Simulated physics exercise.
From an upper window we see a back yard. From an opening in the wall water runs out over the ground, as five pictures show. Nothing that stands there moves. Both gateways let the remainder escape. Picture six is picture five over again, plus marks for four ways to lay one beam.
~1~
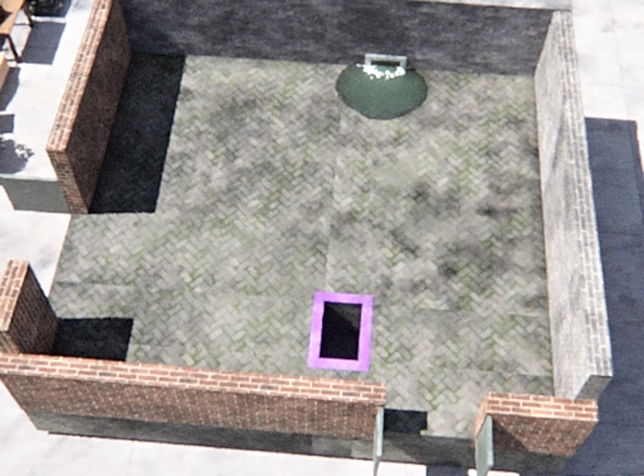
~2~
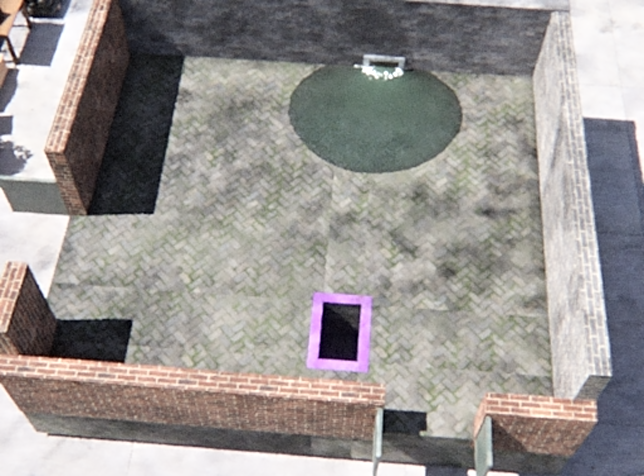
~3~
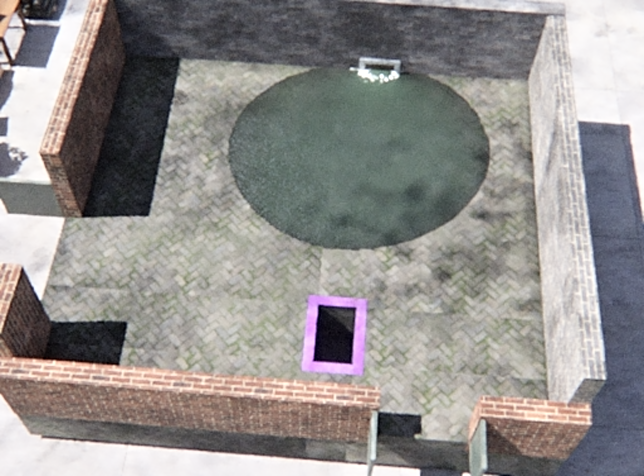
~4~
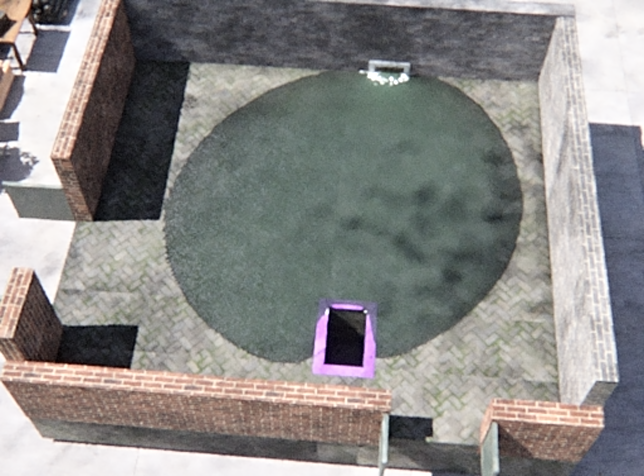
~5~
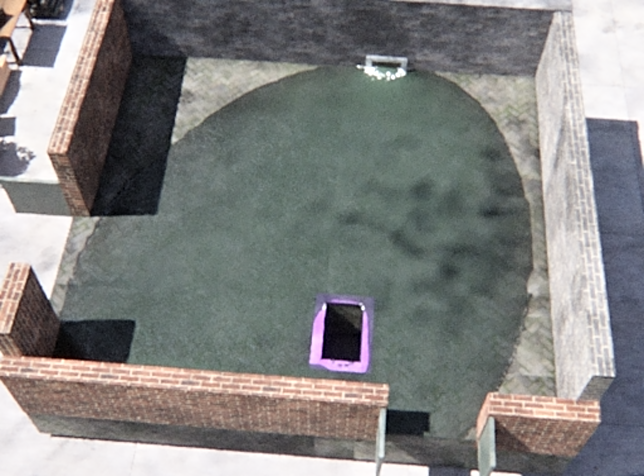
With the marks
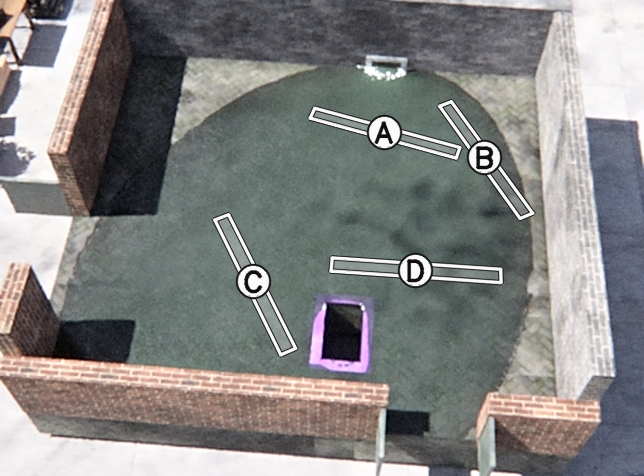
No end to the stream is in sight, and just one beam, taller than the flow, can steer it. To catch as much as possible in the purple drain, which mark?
Best: C.
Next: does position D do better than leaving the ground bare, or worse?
Worse.
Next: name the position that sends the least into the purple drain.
It is D.
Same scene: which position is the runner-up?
That is position B.
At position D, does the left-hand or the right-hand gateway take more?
The left gate.
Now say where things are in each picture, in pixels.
Outfall at (385, 62); purple drain at (341, 331); open gate at (74, 265); open gate at (428, 416); water covers 3 % of the ground and shows as far out as (356, 105); purple drain still dry.
Water covers 11 % of the ground and shows as far out as (397, 168); purple drain still dry.
Water covers 26 % of the ground and shows as far out as (270, 220); purple drain still dry.
Water covers 48 % of the ground and shows as far out as (278, 354); purple drain taking water.
Water covers 69 % of the ground and shows as far out as (77, 339); purple drain taking water.
On the marked copy, A from (312, 113) to (458, 152); B from (445, 103) to (526, 215); C from (221, 217) to (288, 351); D from (331, 264) to (500, 275).
For position A, about 29 % of the stream runs into the purple drain, about 72 % out by the gates.
For position B, about 40 % of the stream runs into the purple drain, about 60 % out by the gates.
For position C, about 59 % of the stream runs into the purple drain, about 39 % out by the gates.
For position D, about 20 % of the stream runs into the purple drain, about 80 % out by the gates.
